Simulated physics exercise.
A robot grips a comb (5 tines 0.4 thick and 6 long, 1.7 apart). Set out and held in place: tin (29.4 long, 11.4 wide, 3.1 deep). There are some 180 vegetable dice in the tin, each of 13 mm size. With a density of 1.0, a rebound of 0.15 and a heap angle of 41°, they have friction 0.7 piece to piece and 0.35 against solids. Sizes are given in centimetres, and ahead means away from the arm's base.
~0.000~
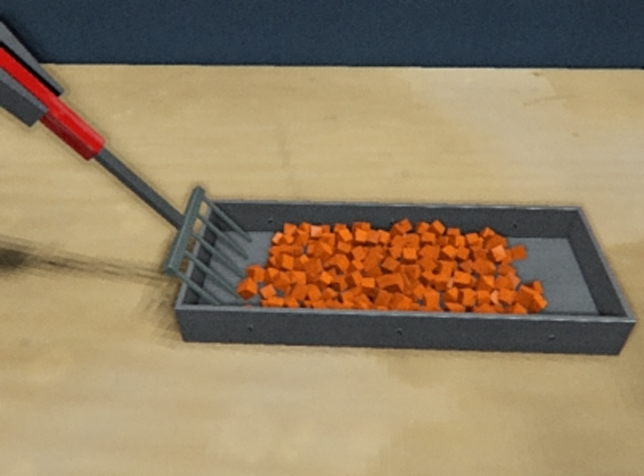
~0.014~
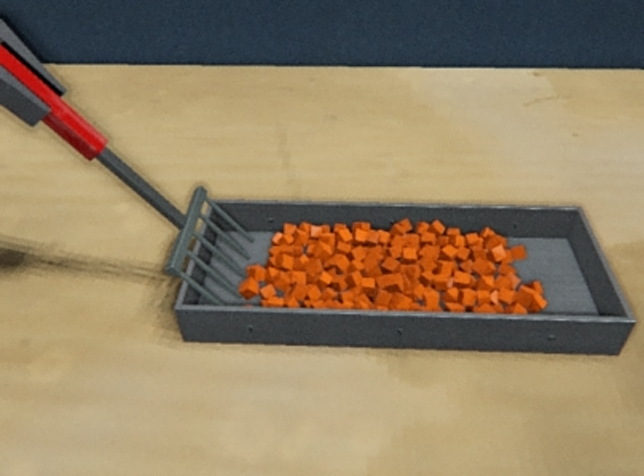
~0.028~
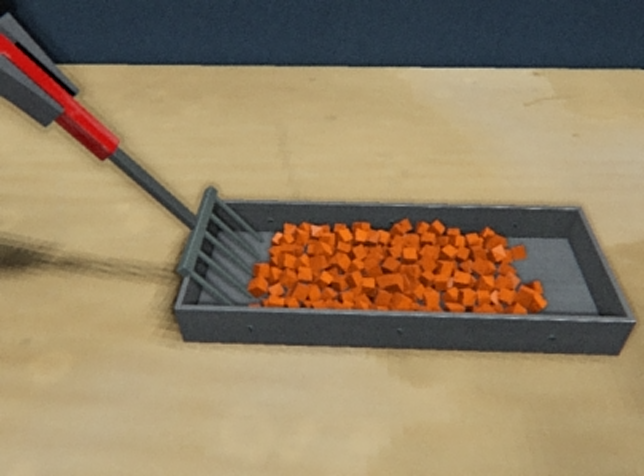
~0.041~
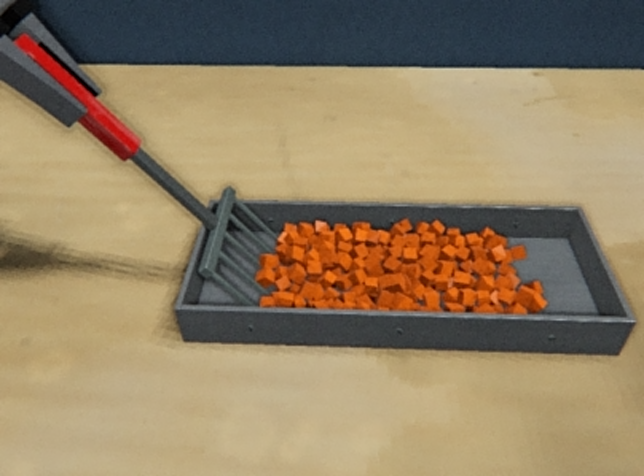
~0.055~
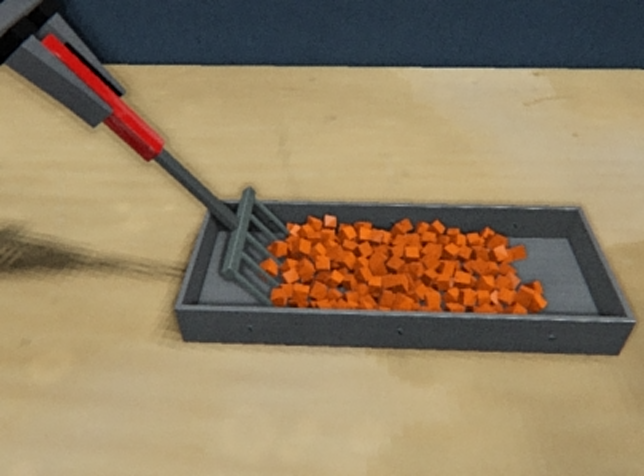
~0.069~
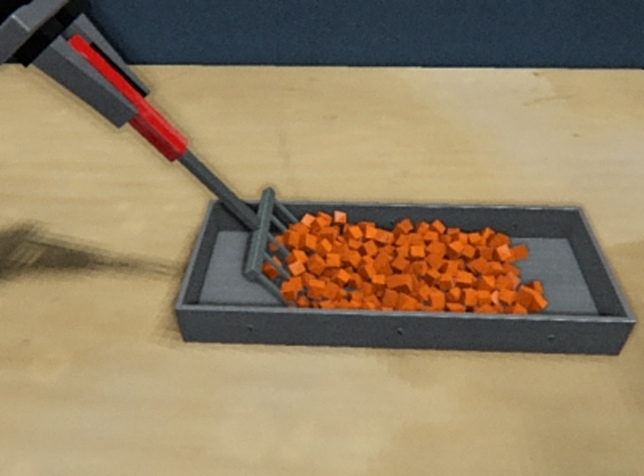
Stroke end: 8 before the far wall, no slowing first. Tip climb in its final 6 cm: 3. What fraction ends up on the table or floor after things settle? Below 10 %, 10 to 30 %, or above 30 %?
10 to 30 %.
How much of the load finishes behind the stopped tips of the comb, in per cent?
About 30 percent of the load.
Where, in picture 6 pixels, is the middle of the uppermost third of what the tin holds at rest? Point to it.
Centre, approx.: (564, 272).
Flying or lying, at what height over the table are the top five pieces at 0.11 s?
I'd put them at some 5 centimetres up.
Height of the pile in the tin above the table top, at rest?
4.5 cm or so.
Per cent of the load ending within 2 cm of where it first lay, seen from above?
Around 5 in a hundred.
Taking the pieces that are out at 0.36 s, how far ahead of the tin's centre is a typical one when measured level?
24 cm or so.
After 0.11 s, sloping 53°, highest piece 6 above the table; 185 in the tin.
After 0.14 s, sloping 53°, highest piece 7 above the table; 184 in the tin, 1 in flight or on the tool.
After 0.36 s, sloping 53°, highest piece 5 above the table; 153 in the tin, 28 on the table or floor, 4 in flight or on the tool.
After 1.06 s, sloping 53°, highest piece 4 above the table; 153 in the tin, 32 on the table or floor.
At rest, 153 in the tin, 32 on the table or floor. That is 17 % on the table or floor.
